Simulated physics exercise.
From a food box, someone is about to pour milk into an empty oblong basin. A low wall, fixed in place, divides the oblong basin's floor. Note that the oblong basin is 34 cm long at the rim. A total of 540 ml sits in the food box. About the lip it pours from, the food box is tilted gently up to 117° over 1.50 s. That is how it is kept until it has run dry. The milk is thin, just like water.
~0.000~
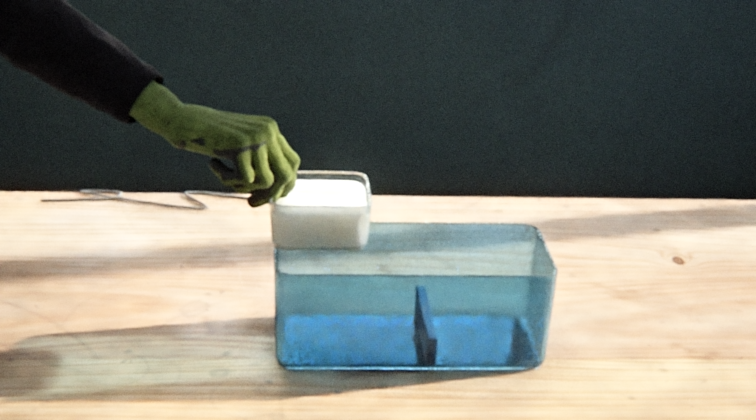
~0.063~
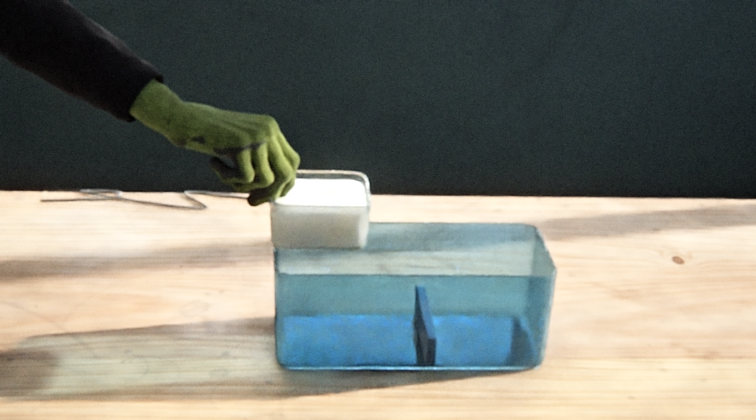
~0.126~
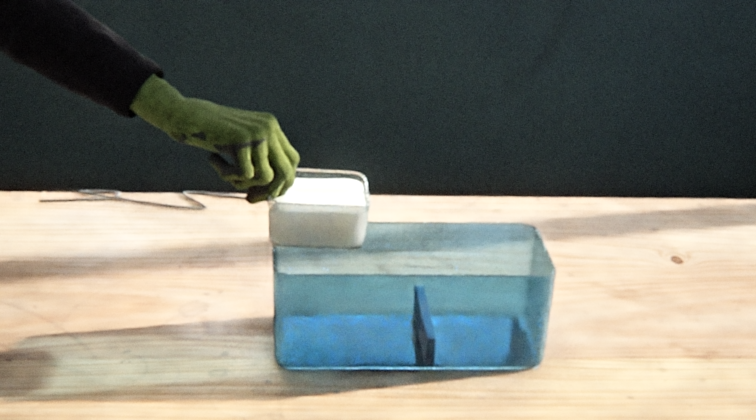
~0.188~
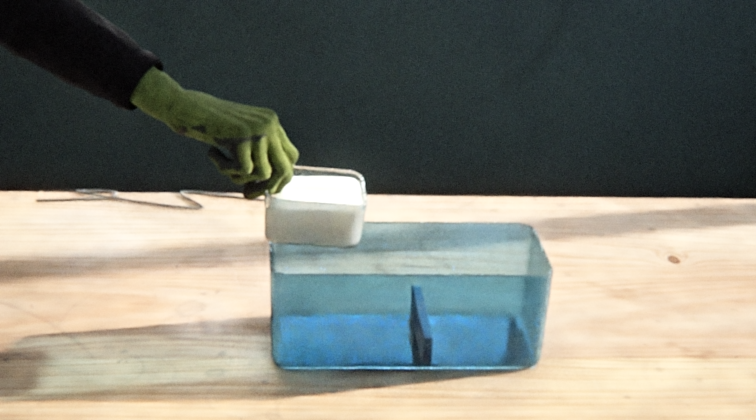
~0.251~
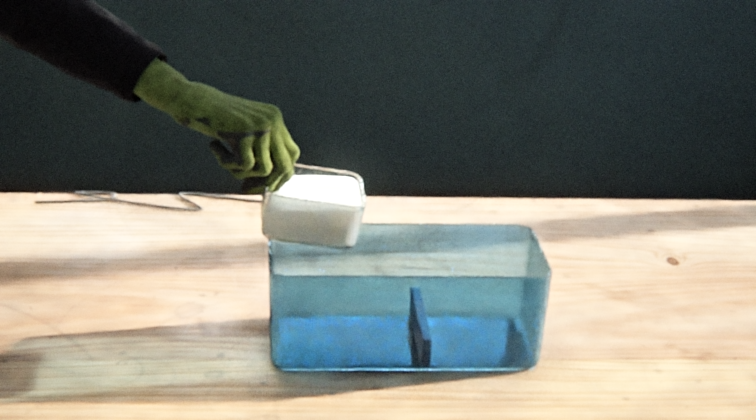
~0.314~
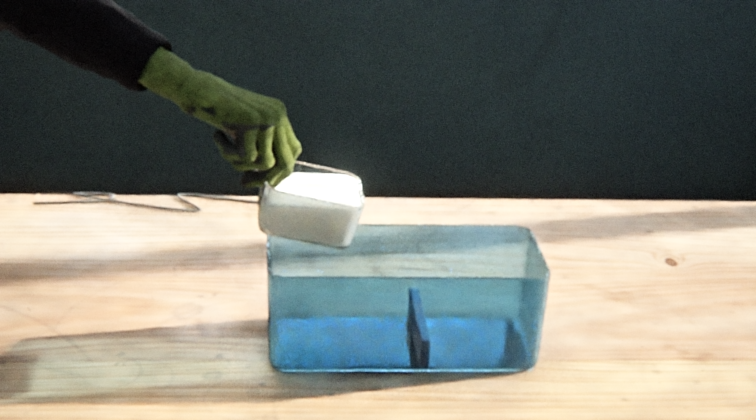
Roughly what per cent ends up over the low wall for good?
About 61 in every hundred.
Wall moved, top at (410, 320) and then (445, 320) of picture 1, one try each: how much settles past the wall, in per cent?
80 % and 30 %.
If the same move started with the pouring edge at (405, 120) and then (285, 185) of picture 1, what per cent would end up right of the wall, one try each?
90 and 5 %.
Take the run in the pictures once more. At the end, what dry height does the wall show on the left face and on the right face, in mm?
About 32 mm left, about 22 mm right.
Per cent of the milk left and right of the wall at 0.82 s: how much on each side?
Around 20 percent on the left and 12 on the right.
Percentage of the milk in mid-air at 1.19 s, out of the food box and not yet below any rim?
In-air share: About 6 %.
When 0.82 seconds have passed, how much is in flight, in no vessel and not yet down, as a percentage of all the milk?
About 30 per cent.
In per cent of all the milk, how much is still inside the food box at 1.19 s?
4 per cent or so.
By 0.82 s the tilt is 67° and 38 per cent is still to pour, 20 is left of the wall and 11 right of it.
By 1.19 s the tilt is 105° and 4 per cent is still to pour, 30 is left of the wall and 60 right of it.
By 1.58 s the tilt is 117° and 0 per cent is still to pour, 39 is left of the wall and 60 right of it.
By 2.00 s the tilt is 117° and 0 per cent is still to pour, 39 is left of the wall and 61 right of it.
At rest 39 per cent lies left of the wall, 61 right of it and 0 outside.
